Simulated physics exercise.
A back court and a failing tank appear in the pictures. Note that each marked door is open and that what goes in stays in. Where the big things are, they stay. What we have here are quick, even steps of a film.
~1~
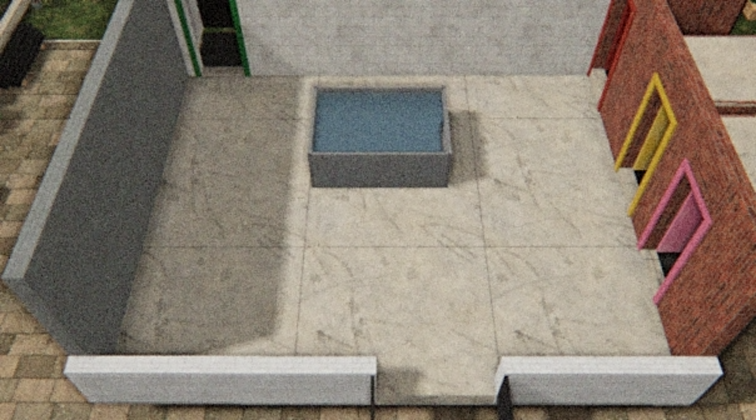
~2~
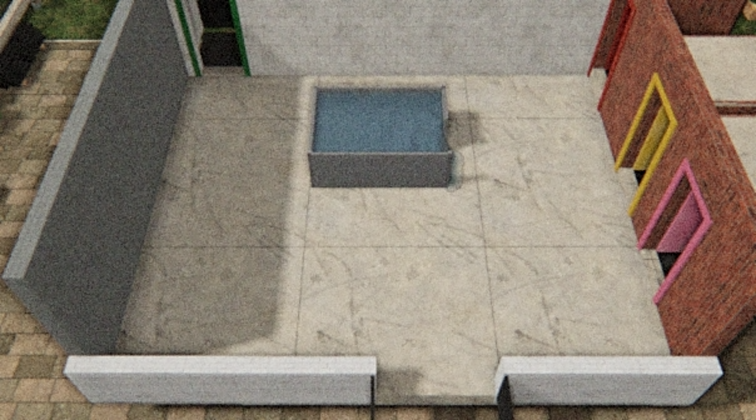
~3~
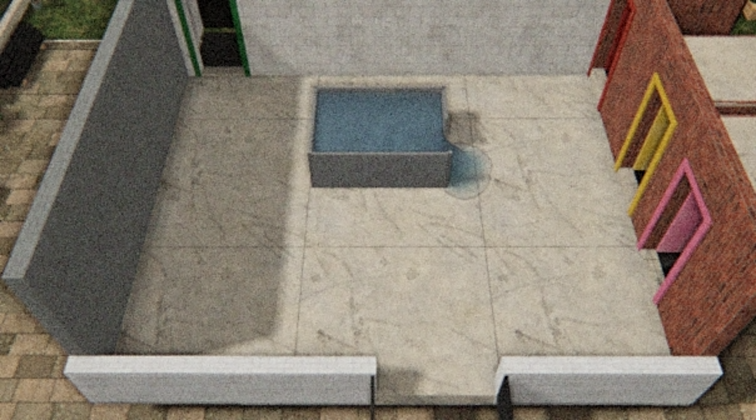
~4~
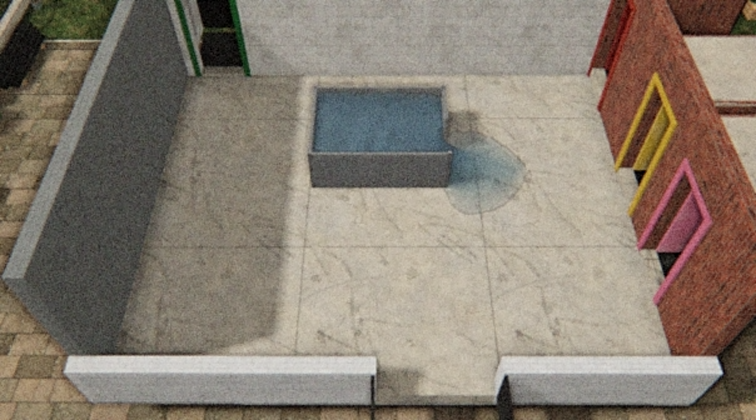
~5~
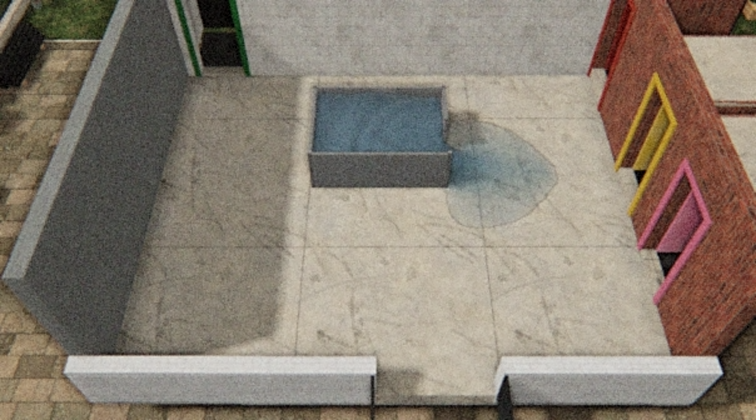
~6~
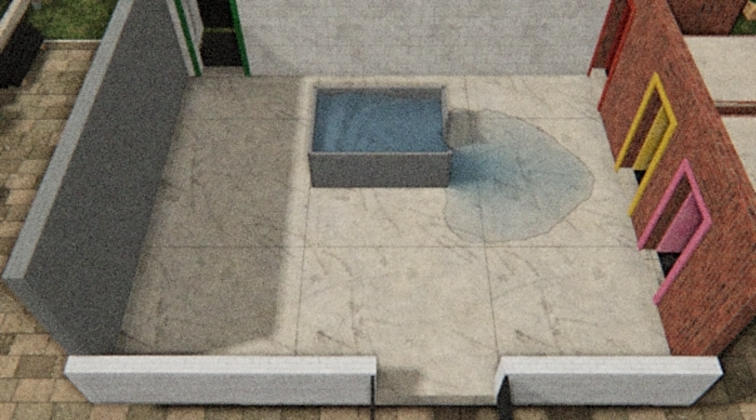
Water leaks from the right side of a grey tank and spreads across the courtyard floor.
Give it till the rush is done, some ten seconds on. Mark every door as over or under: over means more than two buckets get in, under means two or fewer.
Green door - under; red door - under; yellow door - over; pink door - over.
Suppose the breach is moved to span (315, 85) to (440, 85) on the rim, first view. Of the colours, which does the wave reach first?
The one in green.
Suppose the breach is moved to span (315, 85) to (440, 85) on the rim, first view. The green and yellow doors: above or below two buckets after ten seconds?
Then: The green door goes over; the yellow door lets less in.
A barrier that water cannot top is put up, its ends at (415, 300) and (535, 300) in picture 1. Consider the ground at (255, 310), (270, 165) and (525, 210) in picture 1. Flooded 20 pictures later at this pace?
Taking the points in turn, they are high and dry, high and dry and inundated.
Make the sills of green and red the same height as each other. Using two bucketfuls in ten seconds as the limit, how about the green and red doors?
Looking at green first, it remains below the limit, but red breaks the limit.
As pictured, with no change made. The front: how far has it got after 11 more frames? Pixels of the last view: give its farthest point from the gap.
Close to (669, 379).
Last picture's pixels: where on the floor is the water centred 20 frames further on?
Estimate: (468, 172).
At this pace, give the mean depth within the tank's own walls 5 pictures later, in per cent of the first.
I'd put it close to 72 in a hundred.
A moment on, water covers 25 % of the floor; the green door not reached, the red door not reached, the yellow door under two buckets in, the pink door not reached.
Next, water covers 30 % of the floor; the green door not reached, the red door wet at the sill, nothing in, the yellow door far over two buckets in, the pink door over two buckets in.
Then, water covers 30 % of the floor; the green door not reached, the red door under two buckets in, the yellow door far over two buckets in, the pink door over two buckets in.
Later, water covers 60 % of the floor; the green door not reached, the red door under two buckets in, the yellow door far over two buckets in, the pink door far over two buckets in.
In the end, water covers 90 % of the floor; the green door wet at the sill, nothing in, the red door under two buckets in, the yellow door far over two buckets in, the pink door far over two buckets in.
